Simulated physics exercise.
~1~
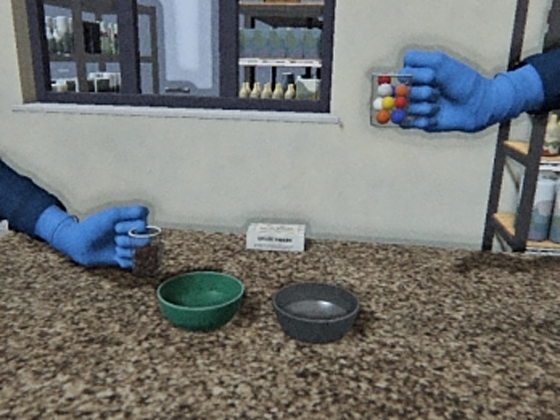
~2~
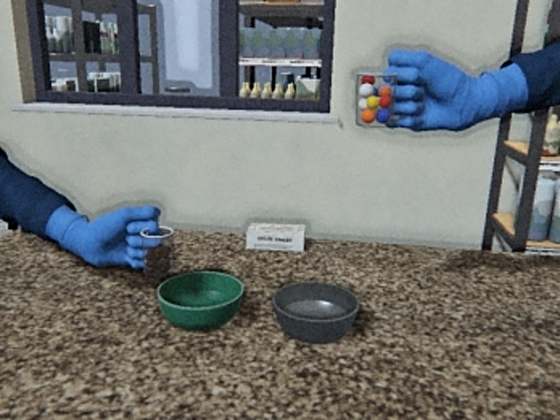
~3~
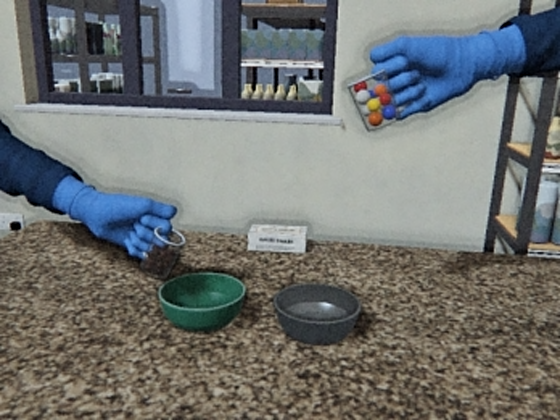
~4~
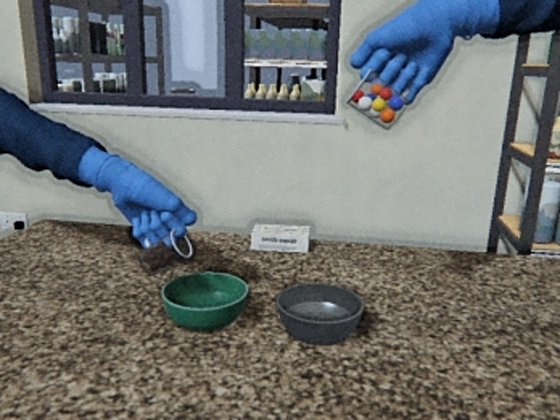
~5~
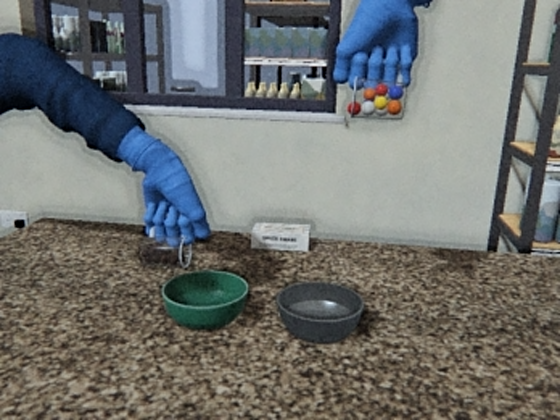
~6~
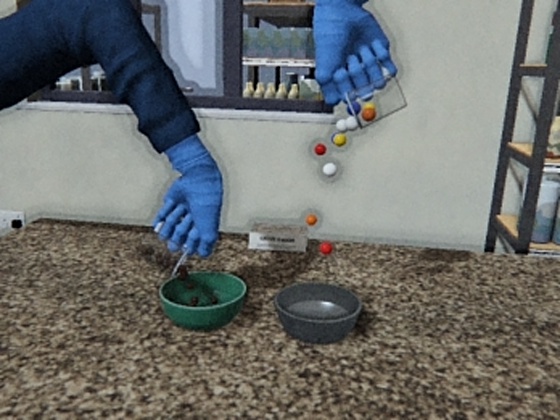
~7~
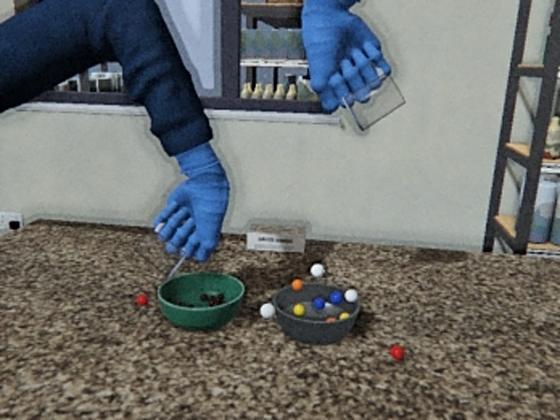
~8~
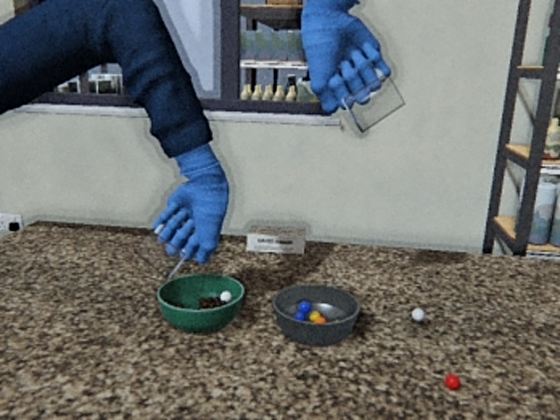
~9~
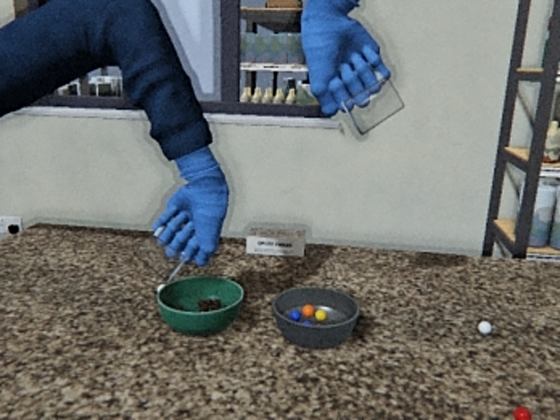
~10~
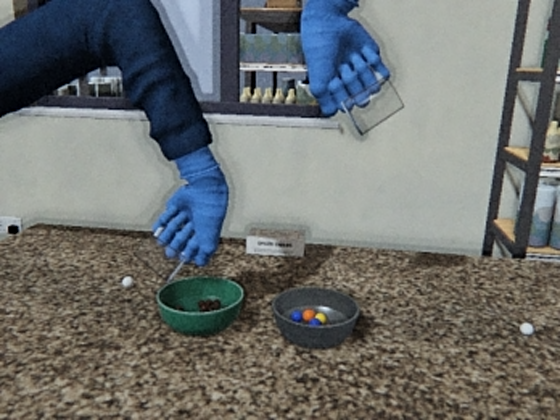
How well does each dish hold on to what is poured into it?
The green dish on the left keeps all of its dark pieces. The grey dish on the right keeps only some of the colourful balls, while others bounce out and roll across the counter.
